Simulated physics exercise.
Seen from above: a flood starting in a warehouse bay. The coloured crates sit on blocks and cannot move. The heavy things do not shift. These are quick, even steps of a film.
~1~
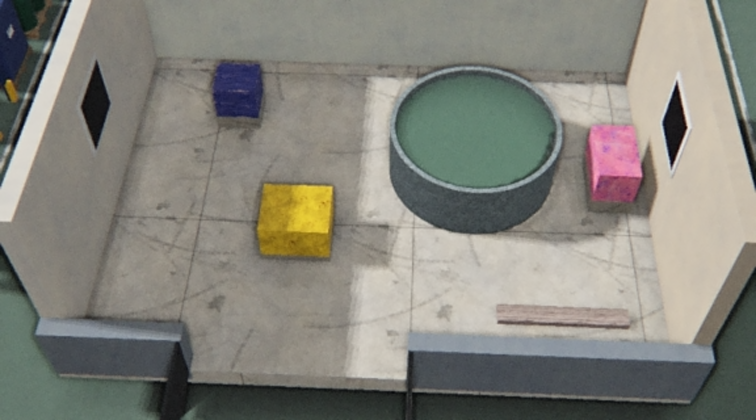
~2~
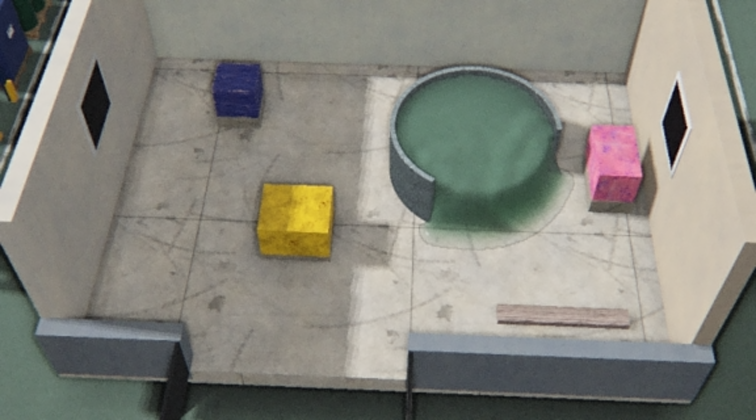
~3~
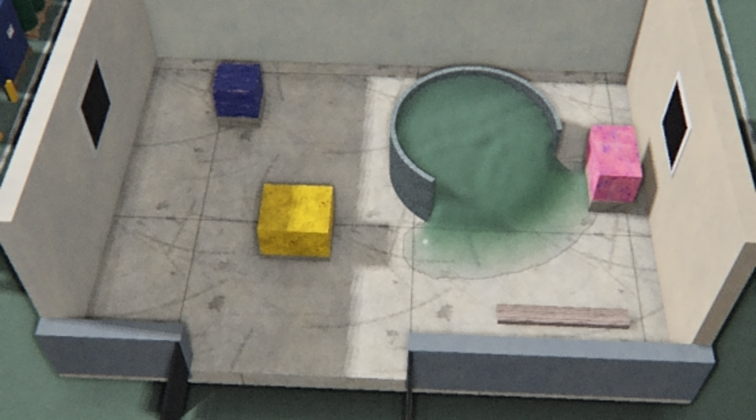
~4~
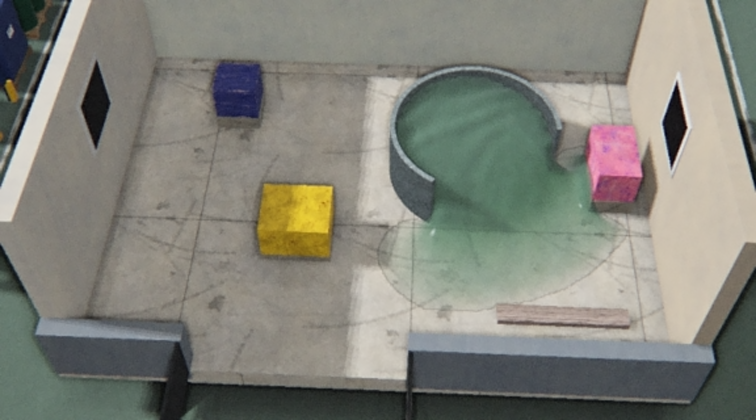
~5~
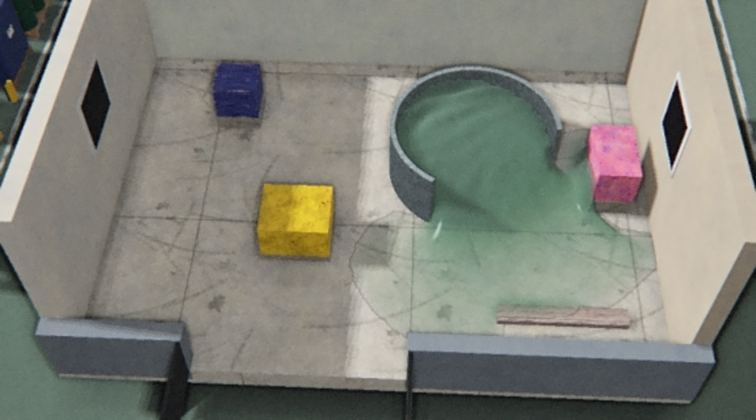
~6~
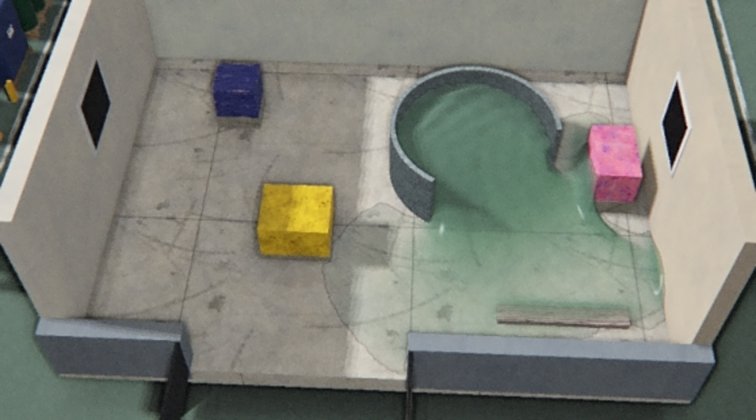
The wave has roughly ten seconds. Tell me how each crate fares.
One by one: The blue crate stays dry; the yellow crate gets wet; the pink crate gets wet.
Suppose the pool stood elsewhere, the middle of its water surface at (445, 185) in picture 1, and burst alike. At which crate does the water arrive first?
I say the one in pink.
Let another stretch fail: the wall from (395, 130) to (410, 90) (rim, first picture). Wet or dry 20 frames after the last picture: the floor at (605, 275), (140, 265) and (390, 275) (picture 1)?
In turn: No water, awash, not flooded.
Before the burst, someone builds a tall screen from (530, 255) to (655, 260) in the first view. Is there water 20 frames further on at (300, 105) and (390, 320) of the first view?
In that order: Free of water, under water.
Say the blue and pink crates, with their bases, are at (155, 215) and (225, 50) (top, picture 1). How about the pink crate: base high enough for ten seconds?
Then: The pink one remains dry.
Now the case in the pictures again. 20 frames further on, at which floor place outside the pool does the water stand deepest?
Roughly at (631, 254).
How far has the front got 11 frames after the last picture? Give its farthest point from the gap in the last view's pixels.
I would point to (190, 353).
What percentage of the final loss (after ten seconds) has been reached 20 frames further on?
I make it 35 per cent.
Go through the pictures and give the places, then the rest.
The first picture shows still water in the round tank at (475, 130).
In the second picture, the front is at (561, 172), out from the gap at (514, 209).
In the third picture, the front is at (411, 257), out from the gap at (514, 212).
In the fourth picture, water pours out at (513, 215) and has run to (397, 282).
In the fifth picture, water pours out at (513, 216) and has run to (373, 300).
In the sixth picture, water pours out at (513, 216) and has run to a hidden place.
A moment on, water covers 40 % of the floor; the blue crate not reached, the yellow crate water round its plinth, the pink crate water round its plinth.
Next, water covers 40 % of the floor; the blue crate not reached, the yellow crate water round its plinth, the pink crate water round its plinth.
Then, water covers 55 % of the floor; the blue crate not reached, the yellow crate water round its plinth, the pink crate water round its plinth.
Later, water covers 85 % of the floor; the blue crate water round its plinth, the yellow crate water round its plinth, the pink crate water round its plinth.
In the end, water covers 100 % of the floor; the blue crate stayed above the water, the yellow crate was topped, the pink crate was topped.
